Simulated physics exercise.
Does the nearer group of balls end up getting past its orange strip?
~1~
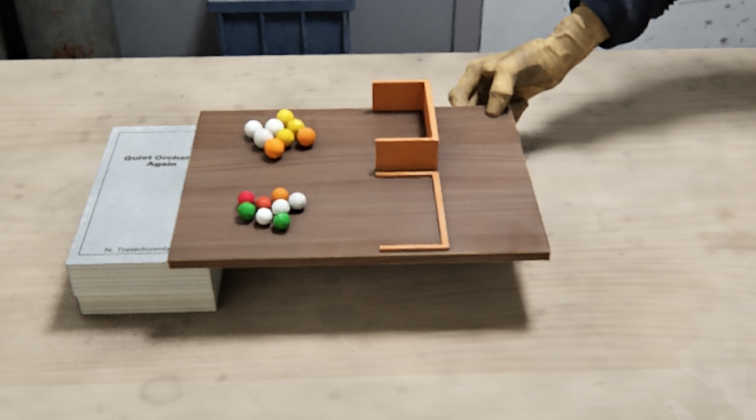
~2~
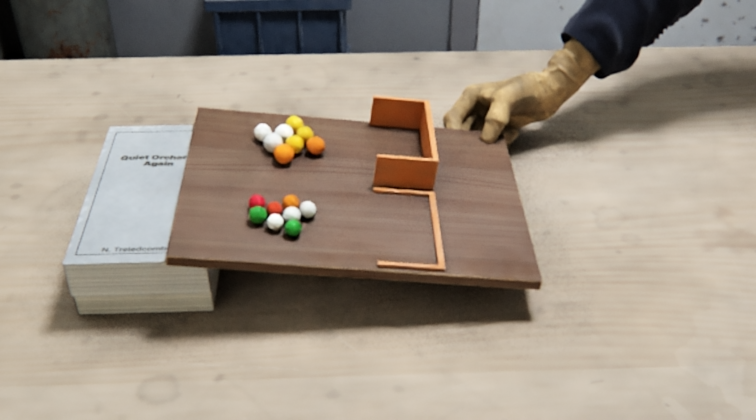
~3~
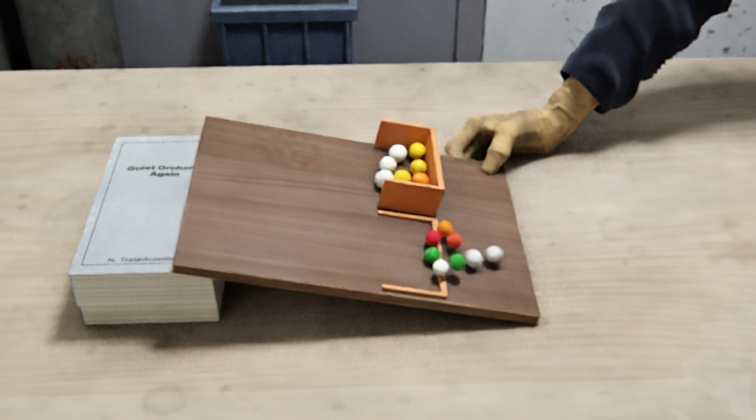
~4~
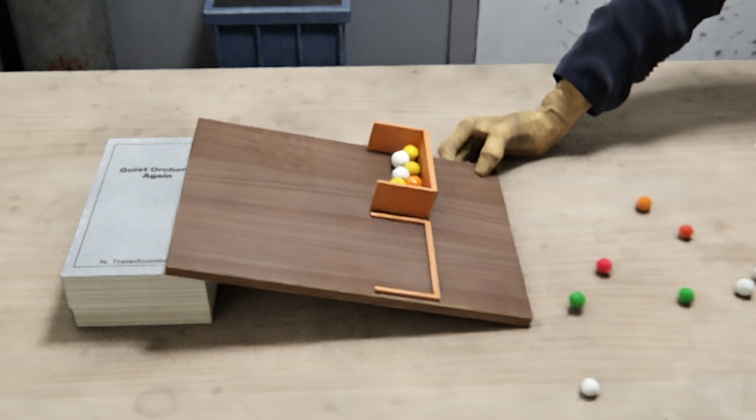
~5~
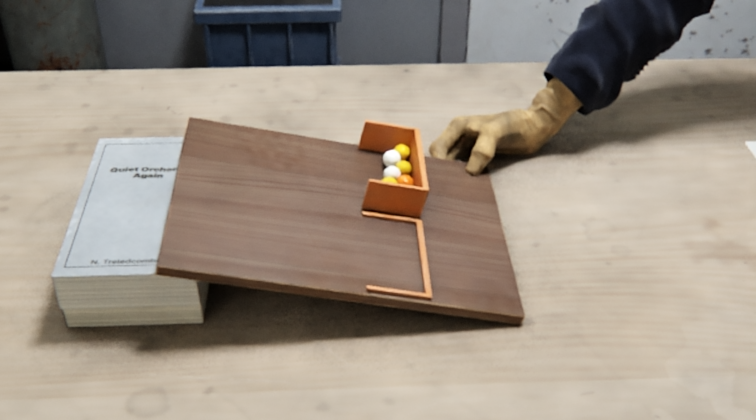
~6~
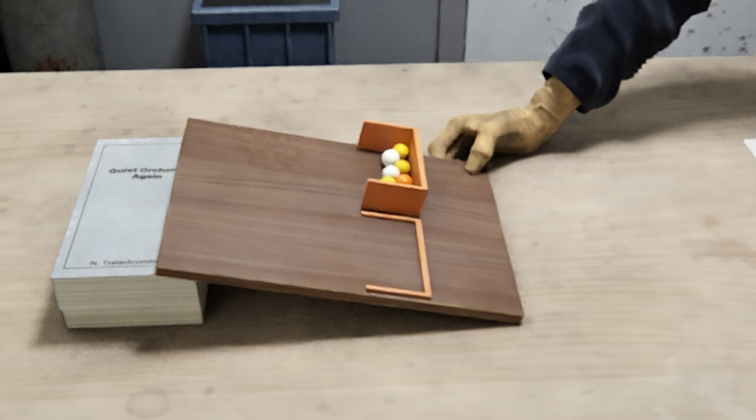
Yes, the nearer balls go over the low strip and roll off the board, while the farther group is stopped by its taller barrier.
